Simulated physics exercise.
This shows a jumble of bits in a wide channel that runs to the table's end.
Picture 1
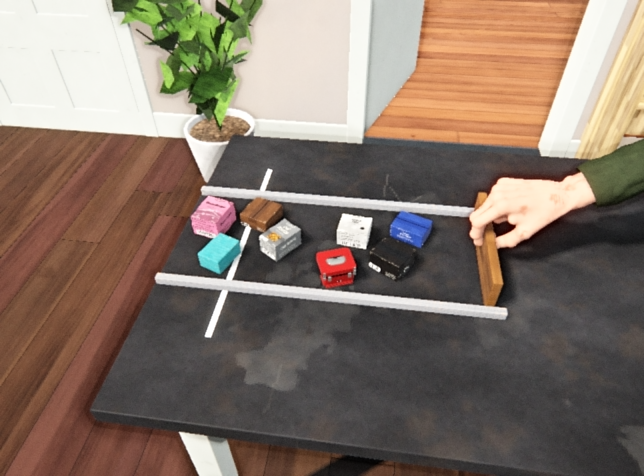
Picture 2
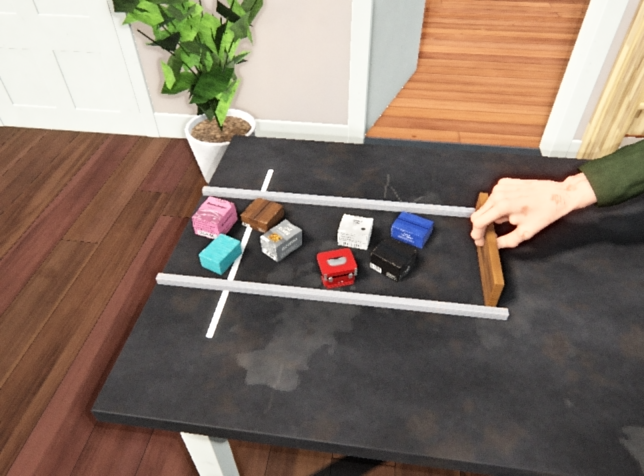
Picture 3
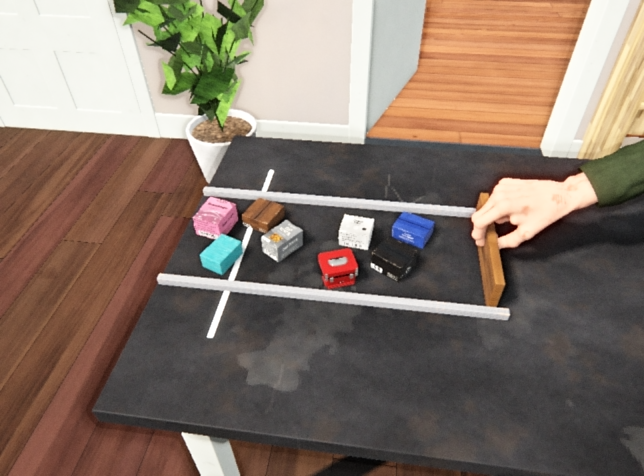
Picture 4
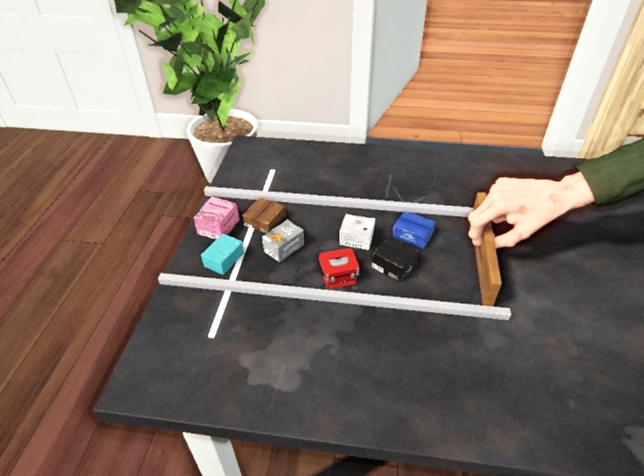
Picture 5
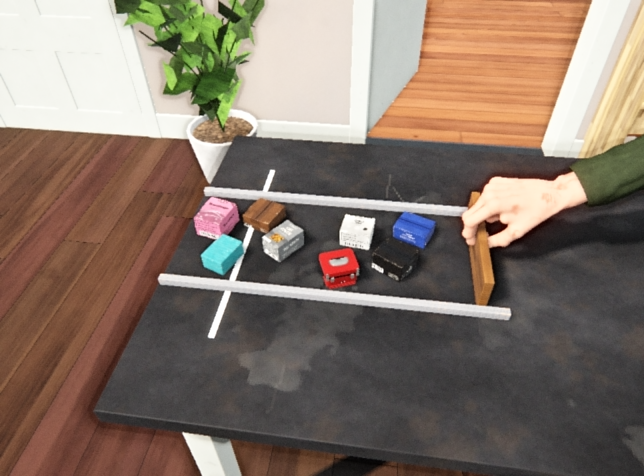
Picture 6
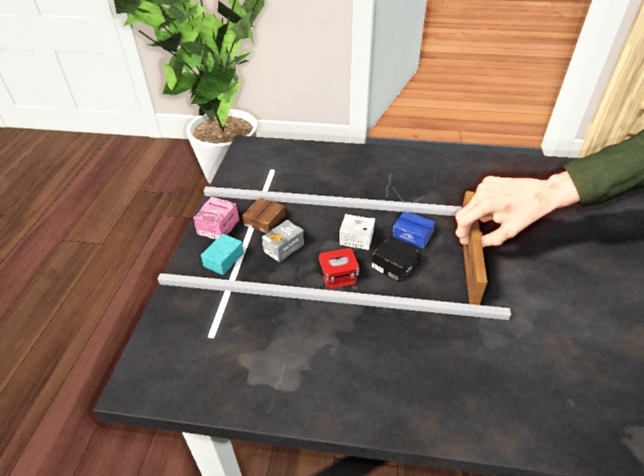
On a dark table, a hand slides a wooden board slightly left toward scattered colourful boxes.
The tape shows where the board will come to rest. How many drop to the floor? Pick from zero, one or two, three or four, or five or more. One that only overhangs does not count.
Here the number that fall off is one or two.
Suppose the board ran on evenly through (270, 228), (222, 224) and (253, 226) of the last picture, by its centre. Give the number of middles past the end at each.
The counts: 0, 5 and 1.
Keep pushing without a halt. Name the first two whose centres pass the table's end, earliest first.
Earliest first: The pink box, then the turquoise block.
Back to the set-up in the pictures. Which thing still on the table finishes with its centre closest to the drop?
That is the turquoise block.
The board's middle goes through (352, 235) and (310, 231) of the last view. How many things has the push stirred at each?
At the one place 5, at the other 7.
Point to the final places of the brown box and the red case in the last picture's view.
The brown box at (211, 202), the red case at (220, 264).
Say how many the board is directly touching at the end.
3 of them.
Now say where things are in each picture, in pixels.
Pink box (214, 218); turquoise block (220, 253); brown box (262, 215); board (486, 247); tape (245, 238), in the first picture.
Turquoise block (221, 254); grey box (282, 241), in the second picture.
Brown box (264, 215); red case (338, 269), in the third picture.
Pink box (217, 219); blue box (414, 229), in the fourth picture.
Turquoise block (223, 254); white box (357, 232), in the fifth picture.
Pink box (217, 219); turquoise block (223, 254); brown box (265, 215); board (472, 245); tape (247, 239), in the sixth picture.
A little later, none off yet; pink box at rest near (217, 219); turquoise block at rest near (223, 254); brown box at rest near (265, 215).
Next, none off yet; pink box at rest near (217, 219); turquoise block at rest near (223, 254); brown box at rest near (262, 215).
Later still, none off yet; pink box shifted about its own width near (195, 216); turquoise block shifted about its own width near (201, 255); brown box shifted about its own width near (222, 205).
When it is over, the number that fall off is one or two; down, pink box.
